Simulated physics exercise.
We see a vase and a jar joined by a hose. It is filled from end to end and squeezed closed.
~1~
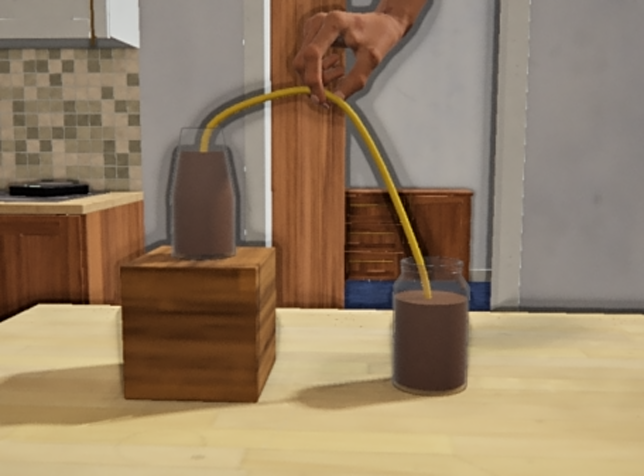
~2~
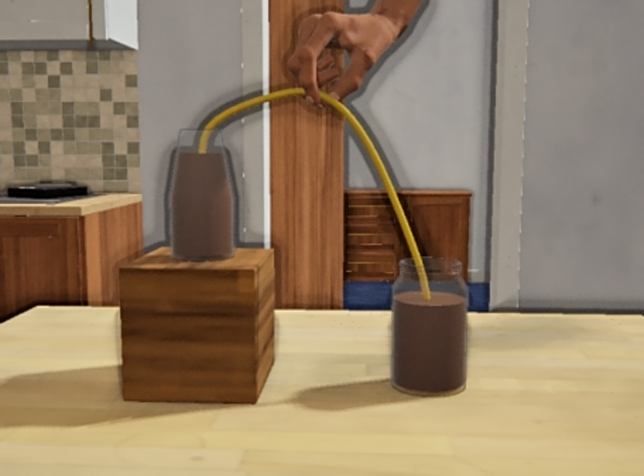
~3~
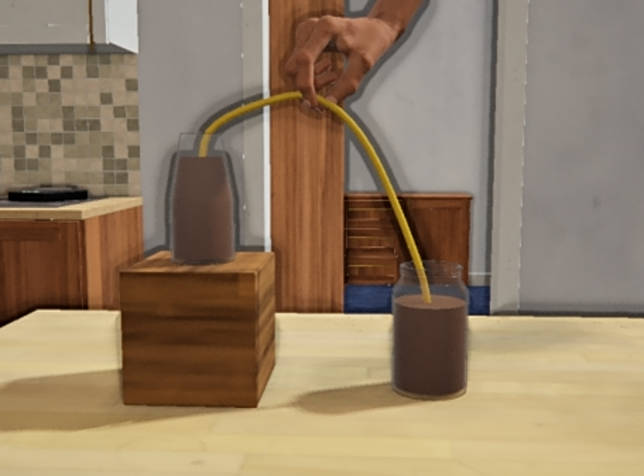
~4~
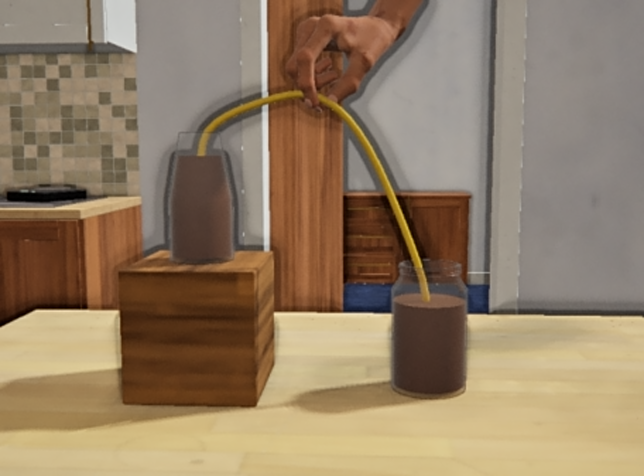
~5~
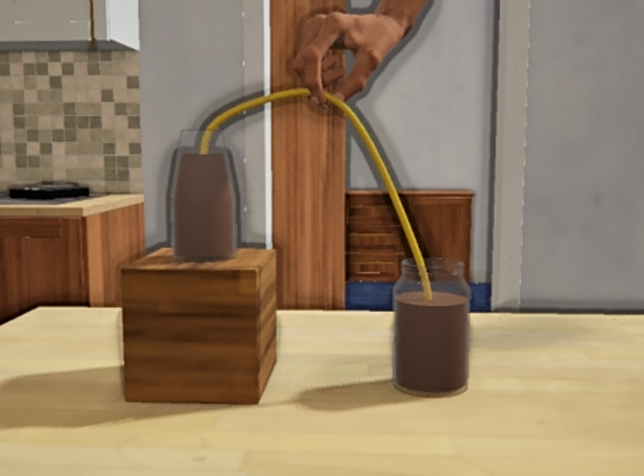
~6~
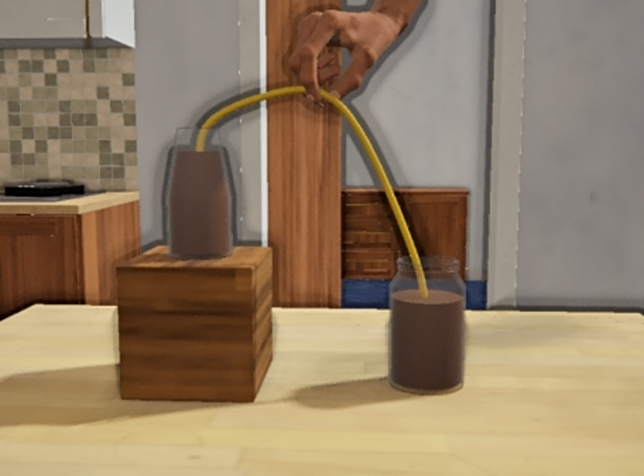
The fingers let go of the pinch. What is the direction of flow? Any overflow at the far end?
The cocoa goes rightwards; the receiving one overflows.
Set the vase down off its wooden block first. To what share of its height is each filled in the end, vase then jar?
Near 70 and 75 in a hundred.
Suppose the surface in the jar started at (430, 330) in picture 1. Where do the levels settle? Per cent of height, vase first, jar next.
Near 10 and 95 in a hundred.
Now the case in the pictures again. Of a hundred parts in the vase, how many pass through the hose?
Some 85 per cent.
Shortly, the vase is about half full; the jar is nearly full.
Then, the vase is about a quarter full; the jar is full to the brim; the lower one has lost some.
At the finish, the vase is nearly empty; the jar is full to the brim; the lower one has lost some.
